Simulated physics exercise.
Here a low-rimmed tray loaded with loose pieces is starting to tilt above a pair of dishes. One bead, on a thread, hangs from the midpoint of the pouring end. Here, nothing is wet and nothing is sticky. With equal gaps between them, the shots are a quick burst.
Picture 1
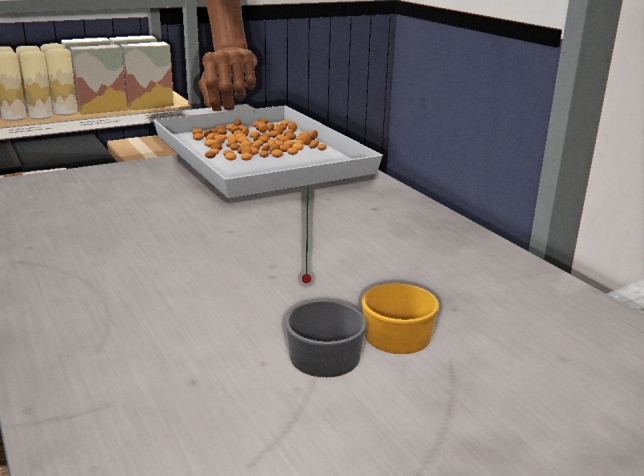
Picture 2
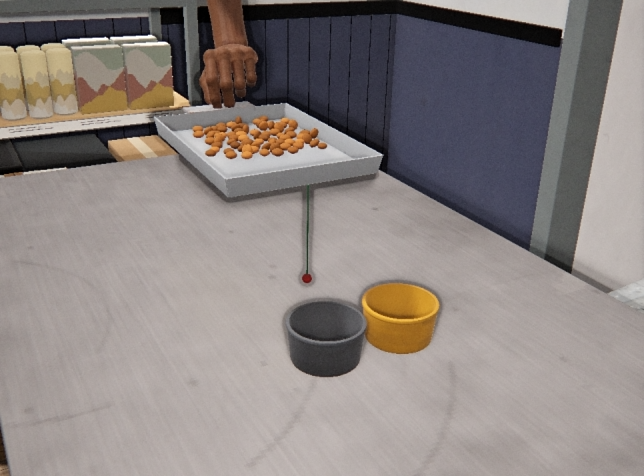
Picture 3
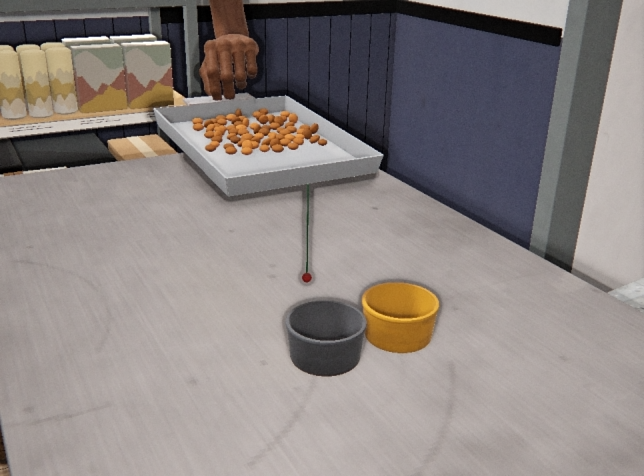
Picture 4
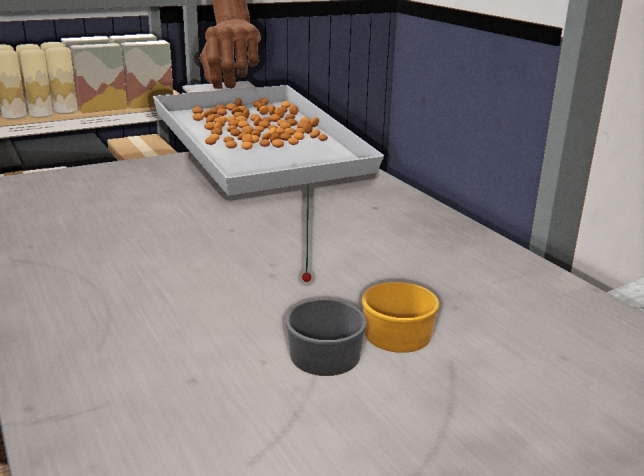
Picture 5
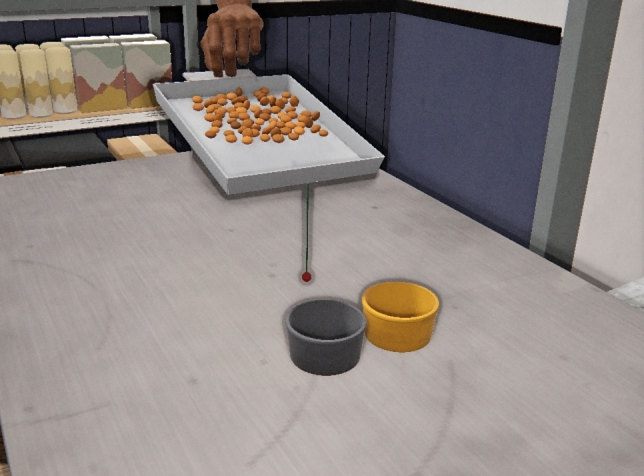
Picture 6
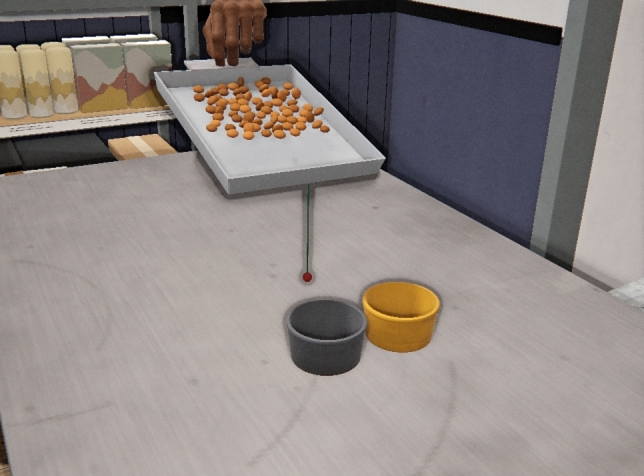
The clip shows a hand at the far side of a pale tray of small orange-brown pieces, gradually raising that side so the tray tilts slightly toward a dark grey dish and a yellow dish, which stay still.
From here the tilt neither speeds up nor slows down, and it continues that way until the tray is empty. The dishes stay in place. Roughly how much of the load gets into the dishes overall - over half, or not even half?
The dishes end up holding in excess of half.
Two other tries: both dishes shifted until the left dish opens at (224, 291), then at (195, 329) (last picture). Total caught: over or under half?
Try 1: A lesser share; try 2: A lesser share.
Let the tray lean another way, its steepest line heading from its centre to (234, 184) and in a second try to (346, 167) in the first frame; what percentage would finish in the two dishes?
The first try gives close to 0 per cent, the second close to 10 per cent.
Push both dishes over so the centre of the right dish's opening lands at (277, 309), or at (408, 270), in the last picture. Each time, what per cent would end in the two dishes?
10 % and 20 %.
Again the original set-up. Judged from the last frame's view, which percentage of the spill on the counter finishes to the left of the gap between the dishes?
I reckon around 80 per cent.
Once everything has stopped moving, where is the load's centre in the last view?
(345, 340).
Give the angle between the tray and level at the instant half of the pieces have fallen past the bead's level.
Angle: Close to 110°.
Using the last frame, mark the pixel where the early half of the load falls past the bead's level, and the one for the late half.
The first part passes (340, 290); everything after passes (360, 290).
Soon, tray tipped steeply; nearly all on the tray; a stray few in the air.
A while on, tray tipped right over; most on the tray; a stray few in the left dish; a stray few in the right dish; a stray few outside both; a small part in the air.
Towards the end, tray tipped past a quarter turn; about a third in the left dish; about a third in the right dish; about a quarter outside both.
Finally, tray tipped past a quarter turn; about a third in the left dish; about a third in the right dish; about a quarter outside both.
